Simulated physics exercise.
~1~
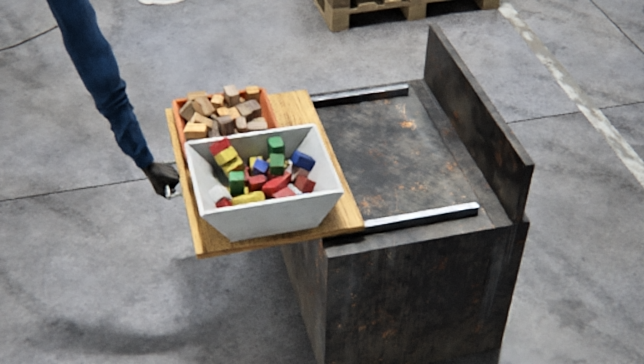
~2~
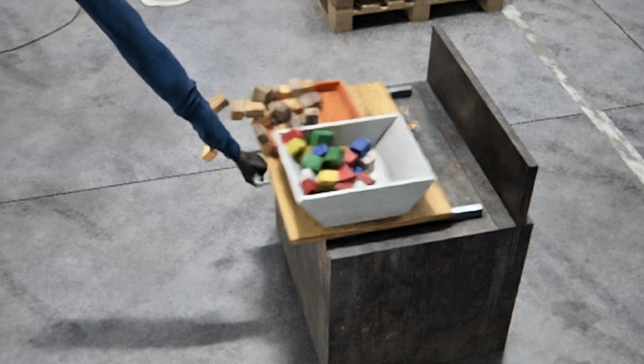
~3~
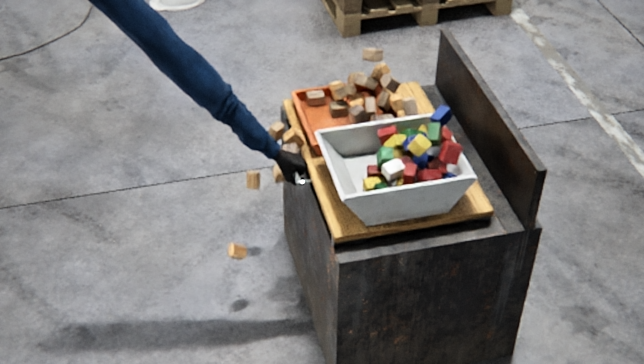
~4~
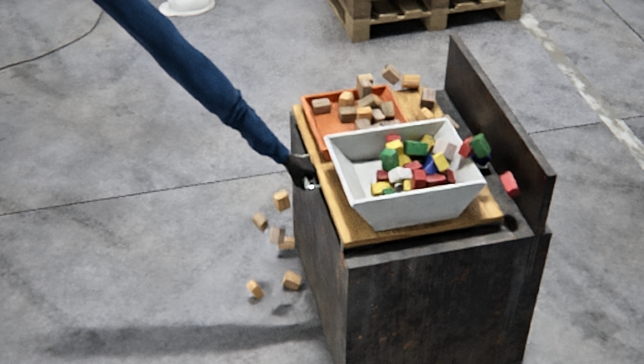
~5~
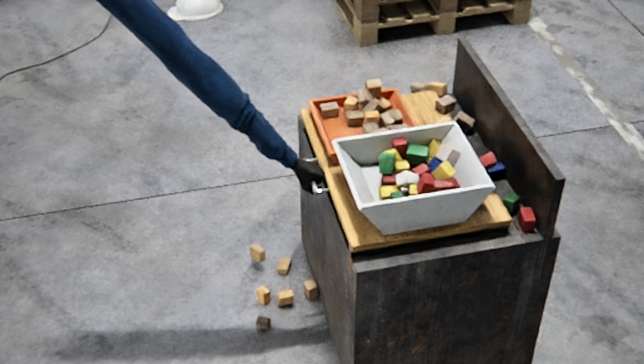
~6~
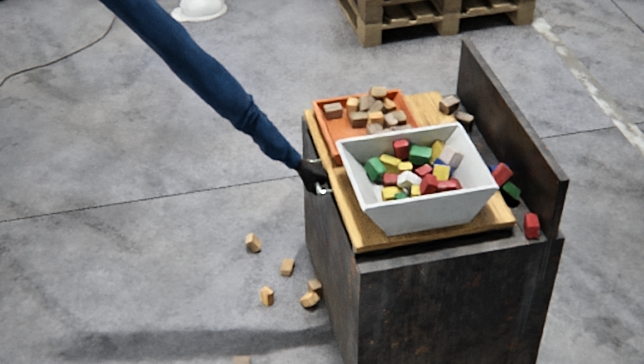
On a grey concrete floor, a dark metal unit with a raised back panel holds a wooden shelf carrying a white crate of coloured toy bricks and an orange crate of timber offcuts. A blue-sleeved arm with a dark hand rams the shelf to the right along its runners. Offcuts spill over the left side of the orange crate as it moves. The shelf stops, bricks hop over the white crate's right side, and more offcuts tumble. Several offcuts settle on the floor and others on the shelf, while a few bricks rest beside the back panel.
